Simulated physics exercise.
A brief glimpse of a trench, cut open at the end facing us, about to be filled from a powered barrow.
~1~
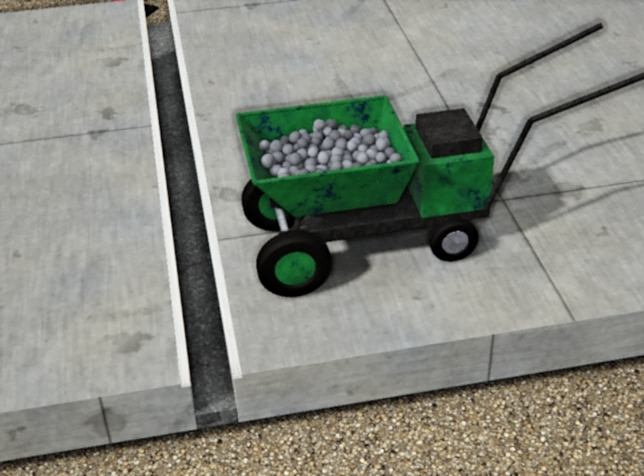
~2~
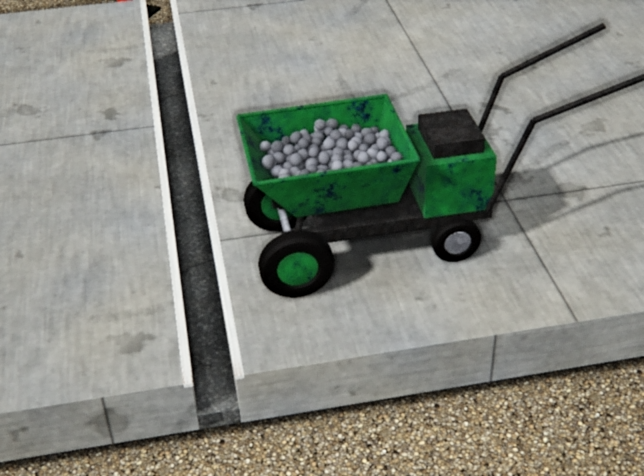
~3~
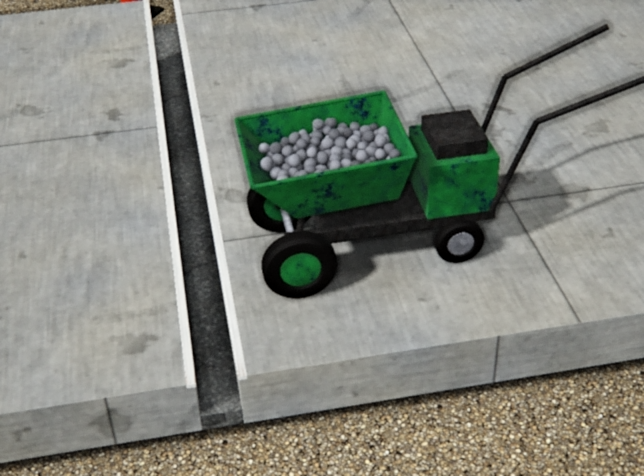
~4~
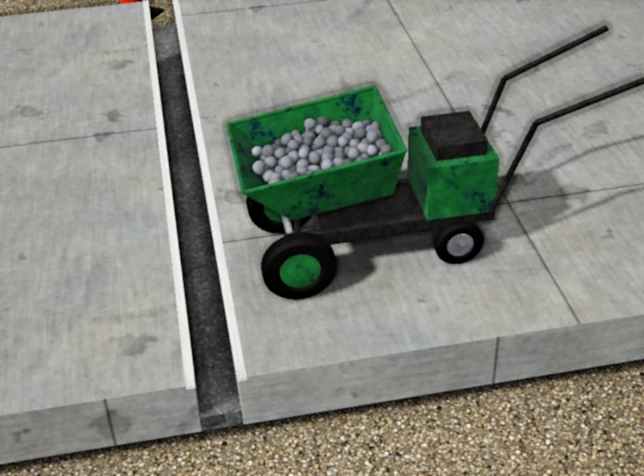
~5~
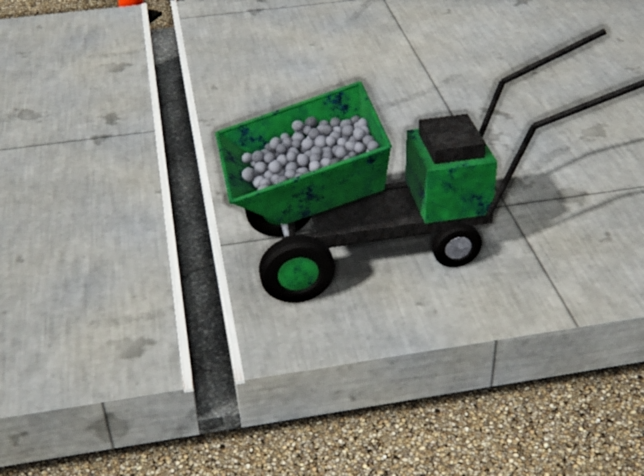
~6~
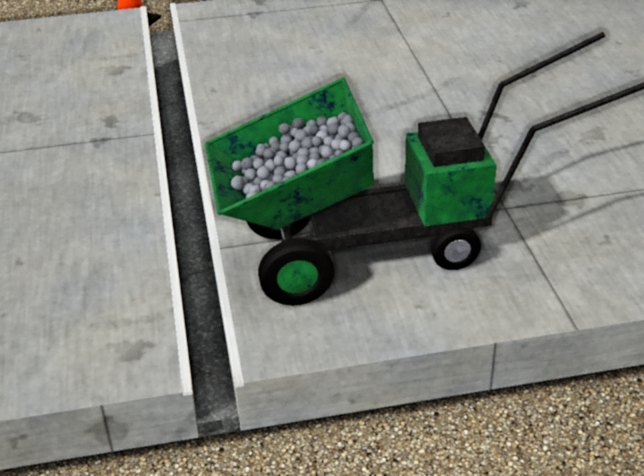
A green powered barrow stood on pale paving beside a narrow trench, its skip full of round grey cobbles, and then the skip slowly tilted forward, its left lip dipping toward the trench.
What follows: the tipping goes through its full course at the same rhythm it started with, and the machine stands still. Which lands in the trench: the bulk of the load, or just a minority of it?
Just a minority.
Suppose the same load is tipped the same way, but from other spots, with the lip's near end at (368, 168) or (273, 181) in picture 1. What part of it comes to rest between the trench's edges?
About 20 per cent, then about 50 per cent.
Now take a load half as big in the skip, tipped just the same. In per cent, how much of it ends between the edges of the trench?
It comes to 10 per cent or so.
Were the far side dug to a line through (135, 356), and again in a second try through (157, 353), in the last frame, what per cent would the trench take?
Well, it'd be something like 100 per cent the first time and 70 per cent the second.
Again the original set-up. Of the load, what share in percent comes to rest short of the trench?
Roughly 0 in a hundred.
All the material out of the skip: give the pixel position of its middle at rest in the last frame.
Close to (142, 284) in the last picture.
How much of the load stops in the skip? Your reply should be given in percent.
Roughly 25 per cent.
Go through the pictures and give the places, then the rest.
Lip of the skip at (255, 183), level; top of the load at (337, 153), round cobbles; first edge of the trench at (230, 333); far edge at (181, 341), the trench under half as wide as the skip, and about as deep as wide, in the first picture.
Lip of the skip at (255, 184), tipped barely; top of the load at (338, 153), in the second picture.
Lip of the skip at (253, 187), tipped barely; top of the load at (337, 152), in the third picture.
Lip of the skip at (244, 193), tipped a little; top of the load at (350, 152), in the fourth picture.
Lip of the skip at (232, 202), tipped a little; top of the load at (343, 143), in the fifth picture.
Lip of the skip at (220, 213), tipped clearly; top of the load at (337, 146); first edge of the trench at (232, 342); far edge at (183, 349), in the sixth picture.
Soon after the last picture, skip tipped steeply; all in the skip.
A little later, skip tipped right over; most in the skip; about a quarter beyond it; a stray few falling.
Later still, skip tipped right over; about a quarter in the skip; a small part in or heaped over the trench; about two thirds beyond it.
At rest, skip tipped right over; about a quarter in the skip; a small part in or heaped over the trench; about two thirds beyond it.
